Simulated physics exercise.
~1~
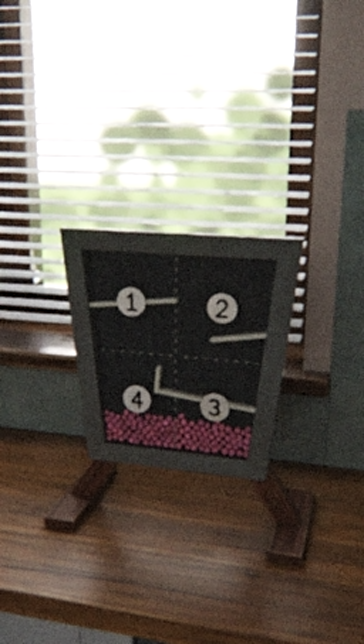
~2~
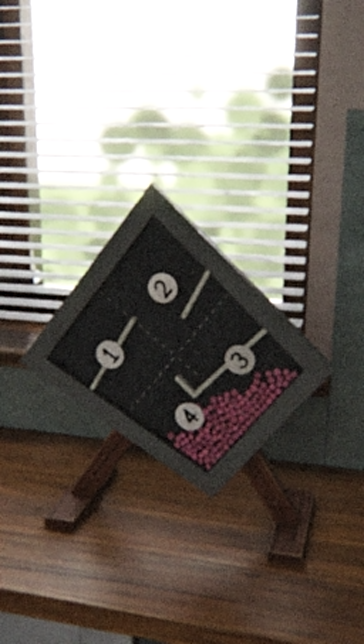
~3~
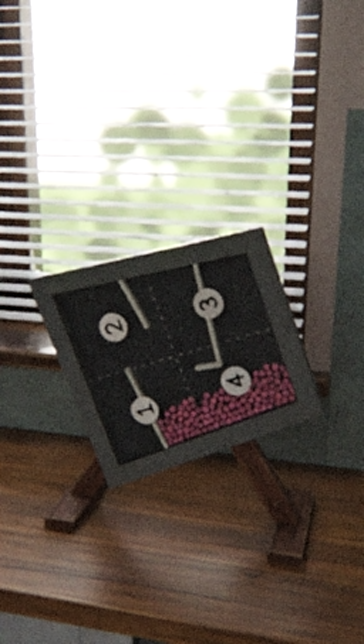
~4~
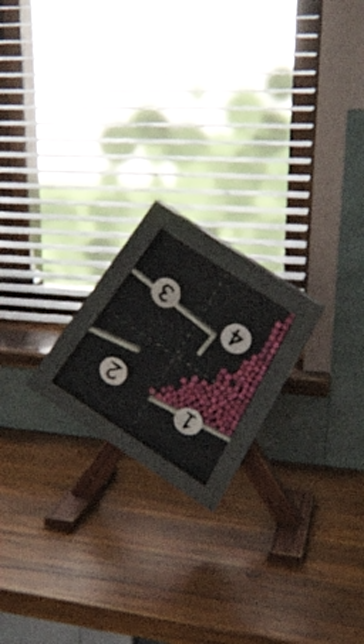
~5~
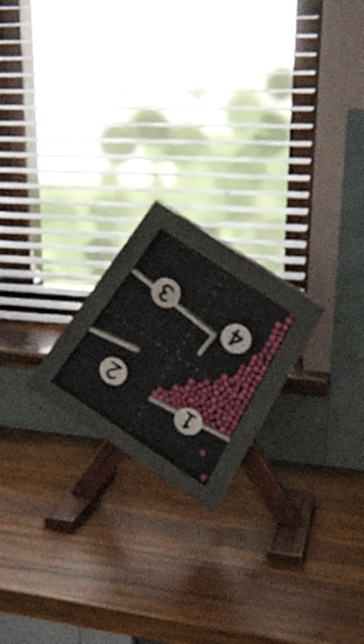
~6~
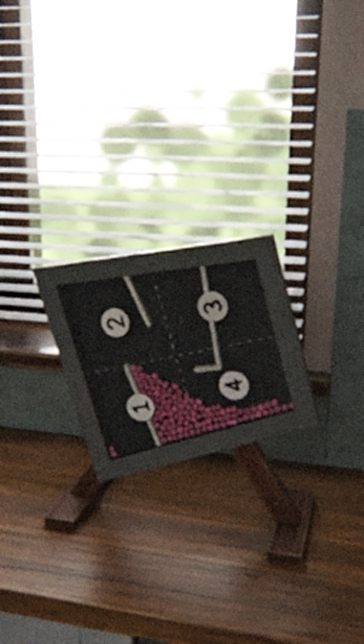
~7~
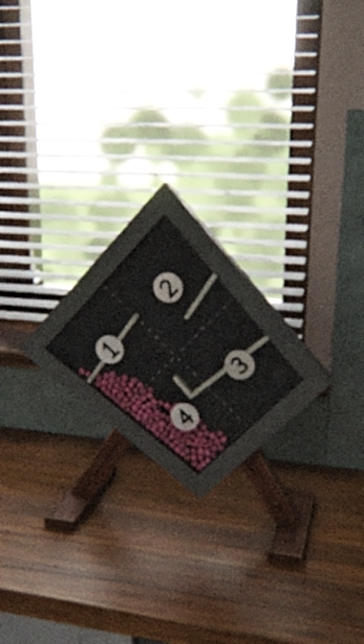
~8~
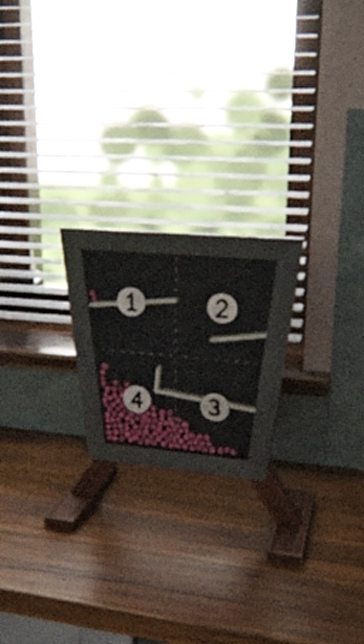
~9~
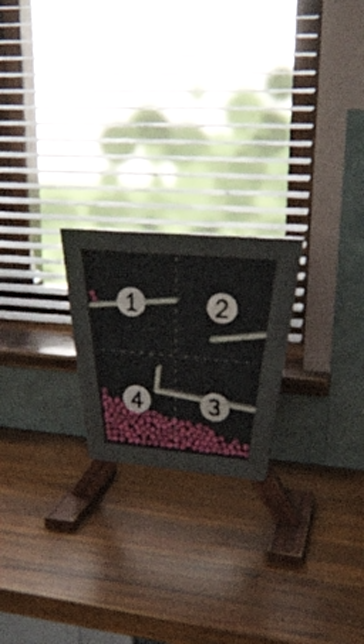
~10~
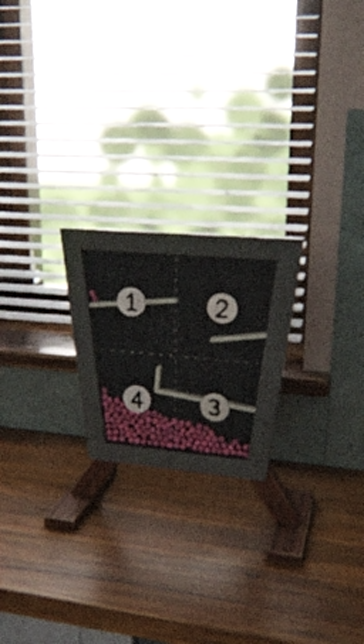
Pink beads slide about inside a dark framed box as it tilts anticlockwise, then swings back level, leaving them heaped lower left.
